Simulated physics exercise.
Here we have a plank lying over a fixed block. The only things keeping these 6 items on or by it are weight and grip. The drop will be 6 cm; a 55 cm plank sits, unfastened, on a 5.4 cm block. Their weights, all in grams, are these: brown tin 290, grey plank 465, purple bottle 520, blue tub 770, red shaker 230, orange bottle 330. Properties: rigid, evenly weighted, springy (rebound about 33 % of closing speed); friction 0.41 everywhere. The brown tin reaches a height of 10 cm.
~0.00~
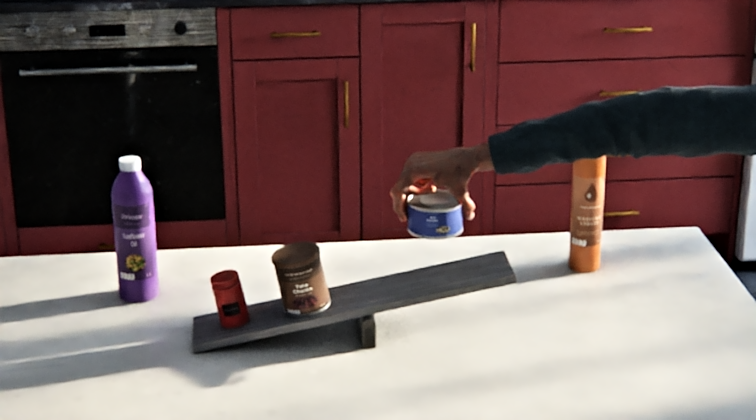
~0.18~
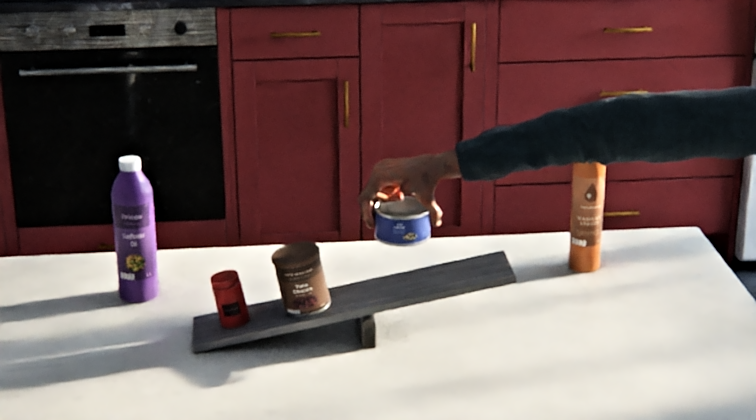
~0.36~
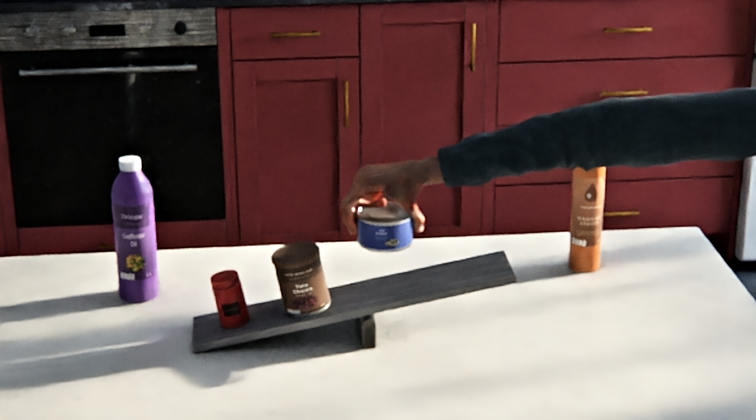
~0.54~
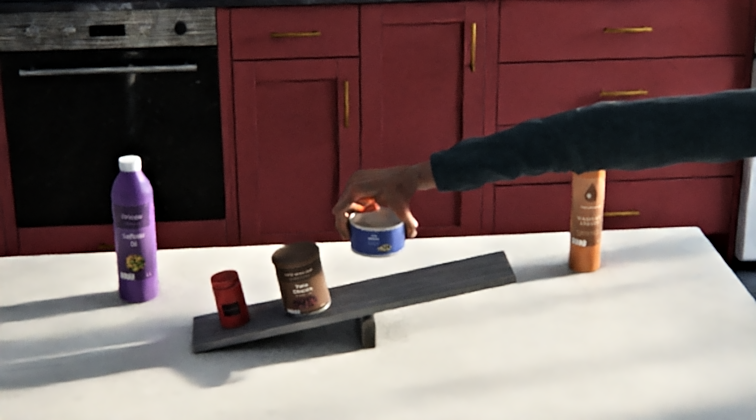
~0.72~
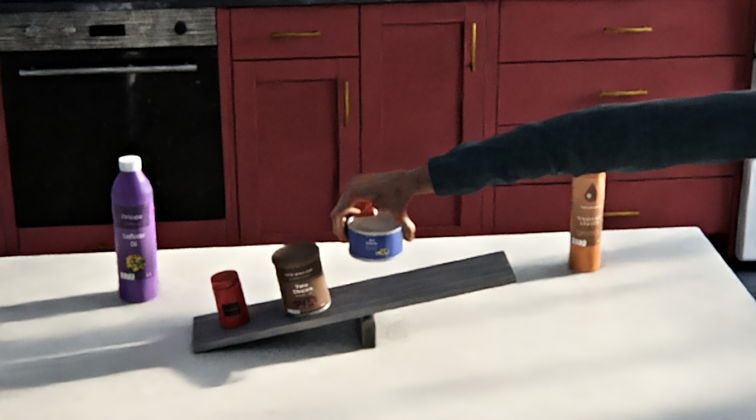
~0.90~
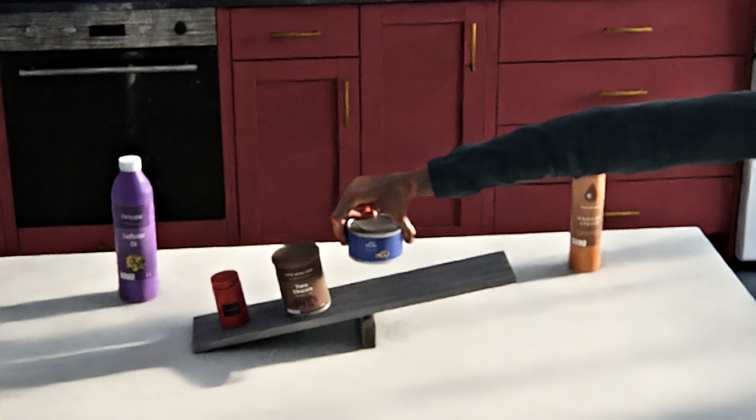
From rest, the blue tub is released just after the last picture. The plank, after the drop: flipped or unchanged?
Unchanged.
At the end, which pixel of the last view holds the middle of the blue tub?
About (366, 279).
After 1.10 s, plank at 11°, leaning as at the start; blue tub slid 5 cm near (376, 266).
After 1.20 s, plank at 11°, leaning as at the start; blue tub leaning 11° near (367, 279).
After 1.30 s, blue tub resting near (367, 279).
At rest (2.0 s), plank at 11°, leaning as at the start; not toppled but over 4 cm from the start, blue tub; the other 5 in place, give or take 4 cm. Seen from the same camera at the end, blue tub near (366, 279). The plank finishes with the same end low.
